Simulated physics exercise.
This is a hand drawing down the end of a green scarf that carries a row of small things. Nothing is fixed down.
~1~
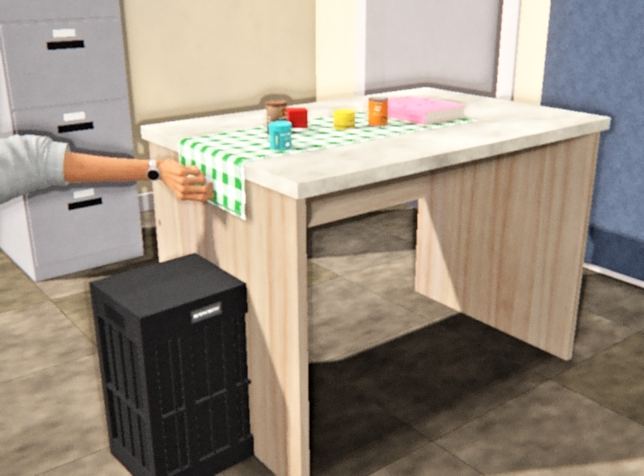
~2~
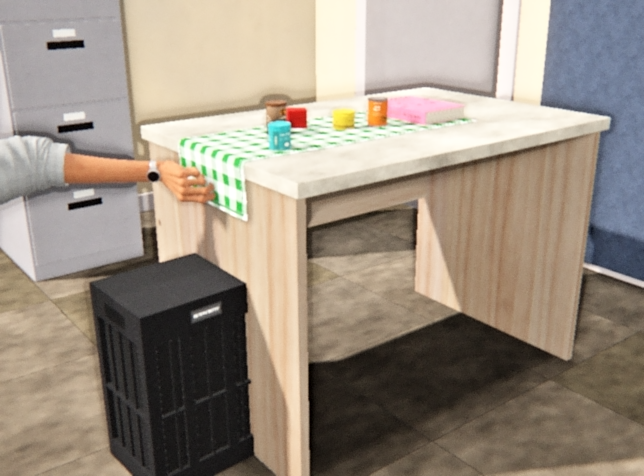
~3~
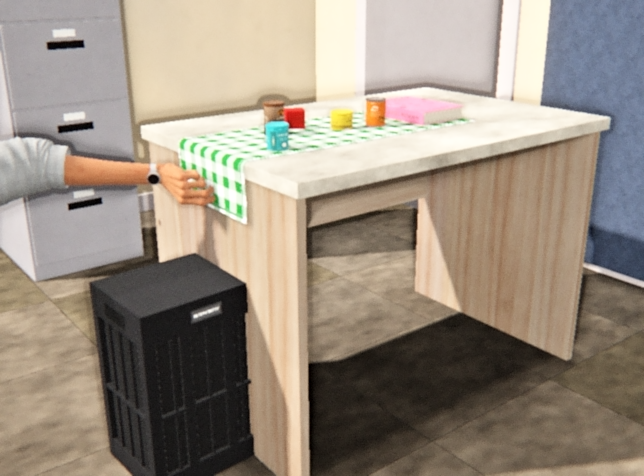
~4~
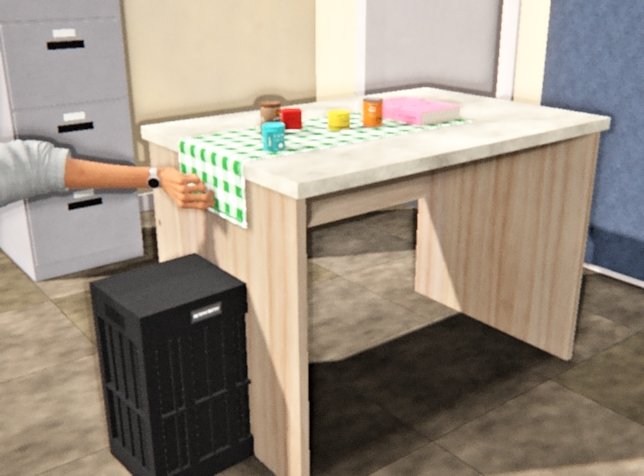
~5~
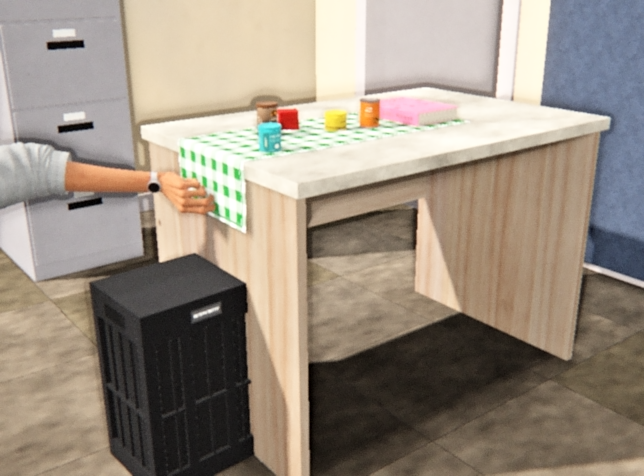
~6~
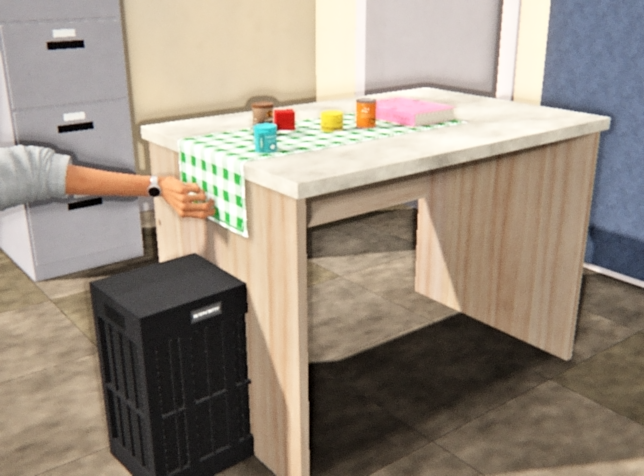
A green checked cloth slides slowly left under a hand's pull, carrying small colourful items along.
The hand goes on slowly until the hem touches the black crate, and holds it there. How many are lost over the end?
It carries off one.
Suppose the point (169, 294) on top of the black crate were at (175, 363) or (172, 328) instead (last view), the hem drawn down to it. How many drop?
Then 3 and 2.
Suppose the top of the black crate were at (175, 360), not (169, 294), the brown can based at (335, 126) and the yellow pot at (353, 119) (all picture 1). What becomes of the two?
The brown can holds on, the yellow pot survives.
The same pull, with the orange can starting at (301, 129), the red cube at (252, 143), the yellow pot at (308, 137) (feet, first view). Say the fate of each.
The orange can does not fall; the red cube drops off; the yellow pot survives.
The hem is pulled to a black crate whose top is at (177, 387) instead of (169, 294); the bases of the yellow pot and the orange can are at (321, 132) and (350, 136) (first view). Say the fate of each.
The yellow pot is carried off; the orange can comes down.
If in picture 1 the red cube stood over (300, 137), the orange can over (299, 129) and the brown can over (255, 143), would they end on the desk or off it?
The red cube keeps its place on top, the orange can survives, the brown can falls.
A little later, hem near (214, 253); all still up.
Next, hem on the crate; turquoise pot gone.
When it is over, hem on the crate; turquoise pot gone. The answer is one.
